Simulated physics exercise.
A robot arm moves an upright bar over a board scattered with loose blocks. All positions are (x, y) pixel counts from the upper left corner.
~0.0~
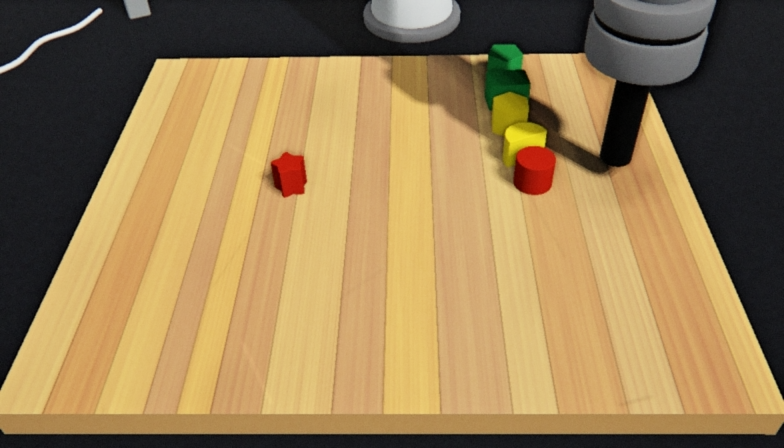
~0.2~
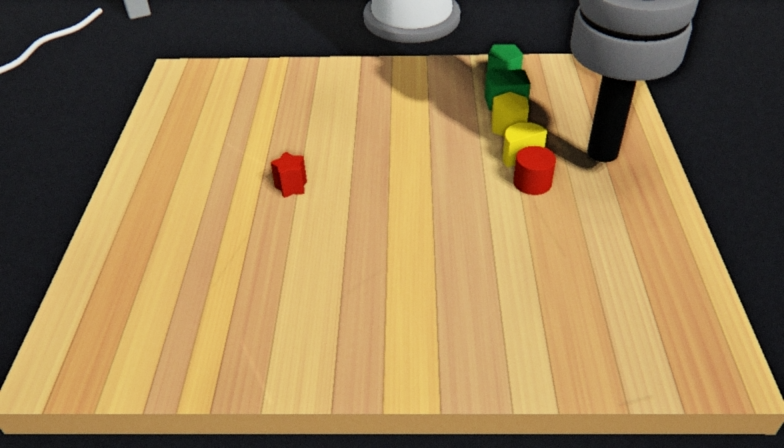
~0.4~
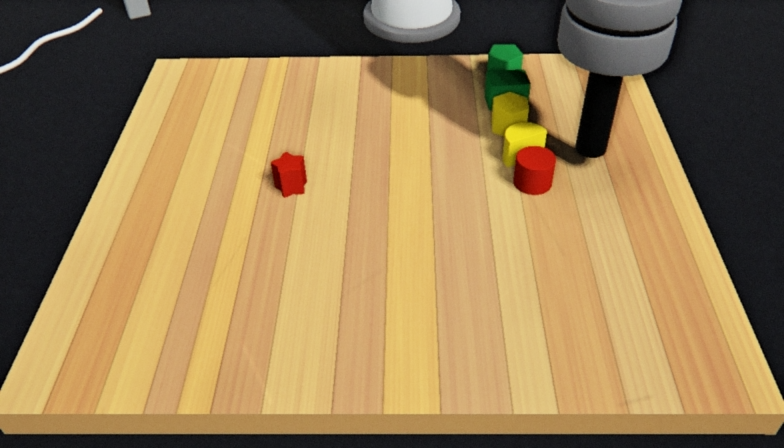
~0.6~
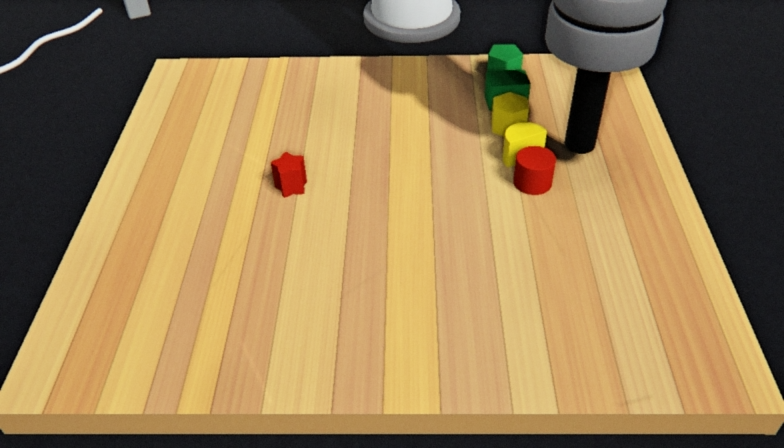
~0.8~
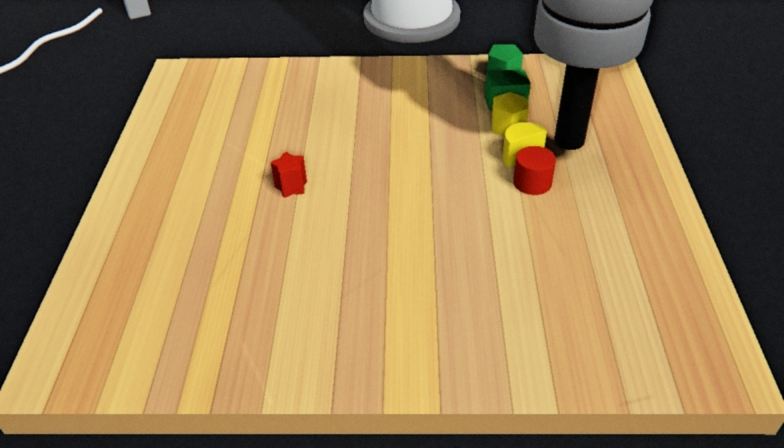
Robot arm sliding an upright black bar slightly left toward a row of still, colourful blocks on a striped wooden board.
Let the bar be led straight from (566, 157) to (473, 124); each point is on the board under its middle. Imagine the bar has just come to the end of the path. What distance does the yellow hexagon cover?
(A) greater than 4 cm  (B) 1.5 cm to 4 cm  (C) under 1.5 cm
A (greater than 4 cm)
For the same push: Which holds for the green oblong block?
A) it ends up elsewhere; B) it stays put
I choose A.
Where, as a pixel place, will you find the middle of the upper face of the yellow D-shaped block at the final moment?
I predict (491, 127).
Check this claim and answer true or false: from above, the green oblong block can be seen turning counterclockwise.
That statement is not accurate.
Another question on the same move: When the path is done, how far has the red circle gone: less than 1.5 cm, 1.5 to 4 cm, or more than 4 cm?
The answer is under 1.5 cm.
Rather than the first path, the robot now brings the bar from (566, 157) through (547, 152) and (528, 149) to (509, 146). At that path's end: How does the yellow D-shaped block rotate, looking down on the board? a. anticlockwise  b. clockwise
The correct letter is a.
The first path, step by step. One third of the way, bar at (535, 130); yellow D-shaped block at (503, 130), turned 35° anticlockwise.
Two thirds of the way, bar at (504, 119); green oblong block at (507, 75); yellow hexagon at (492, 92), turned 25° clockwise; yellow D-shaped block at (492, 127), turned 85° anticlockwise.
At the end, bar at (474, 110); green oblong block at (505, 72), turned 35° clockwise; yellow hexagon at (475, 81), turned 65° clockwise; yellow D-shaped block at (491, 127), turned 100° anticlockwise; red circle not moved.
